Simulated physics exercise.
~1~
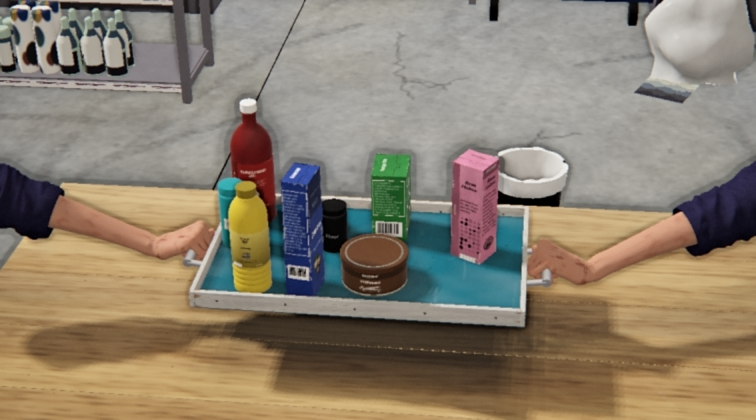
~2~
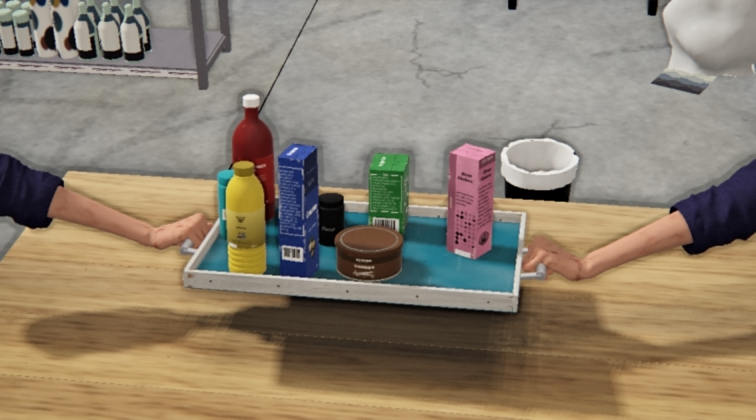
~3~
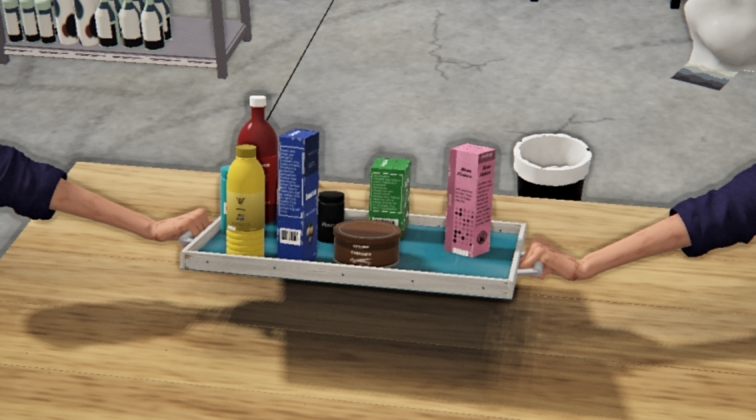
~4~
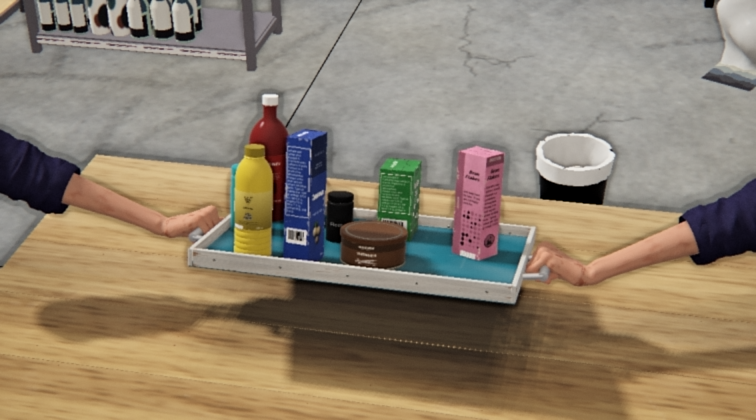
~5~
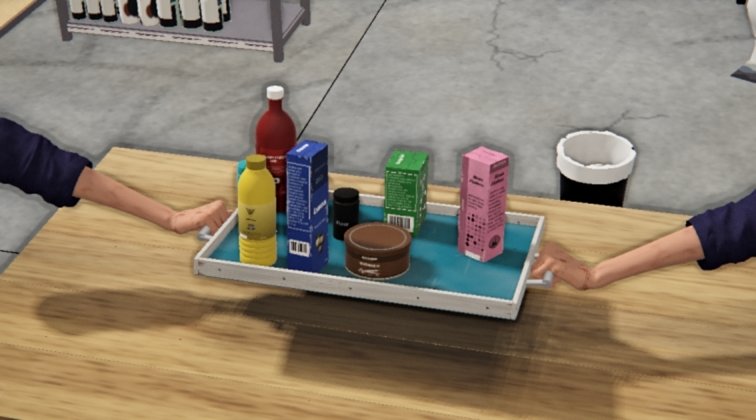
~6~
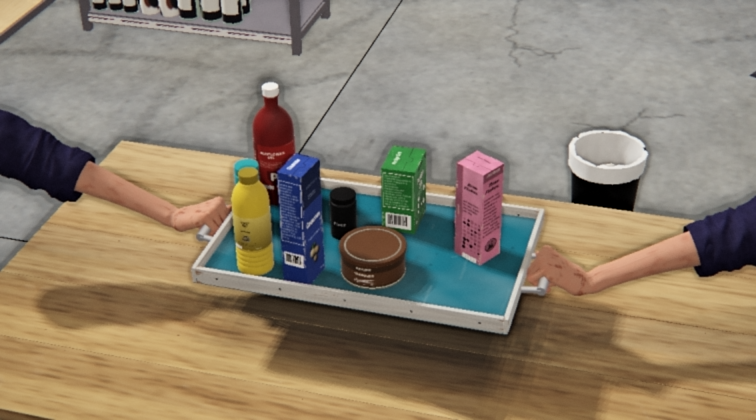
The footage shows two hands holding a white-rimmed turquoise tray of bottles, cartons, a black shaker and a brown tub above a wooden table. They tip its far side down, then bring it back towards level, and the blue carton and other items remain standing.
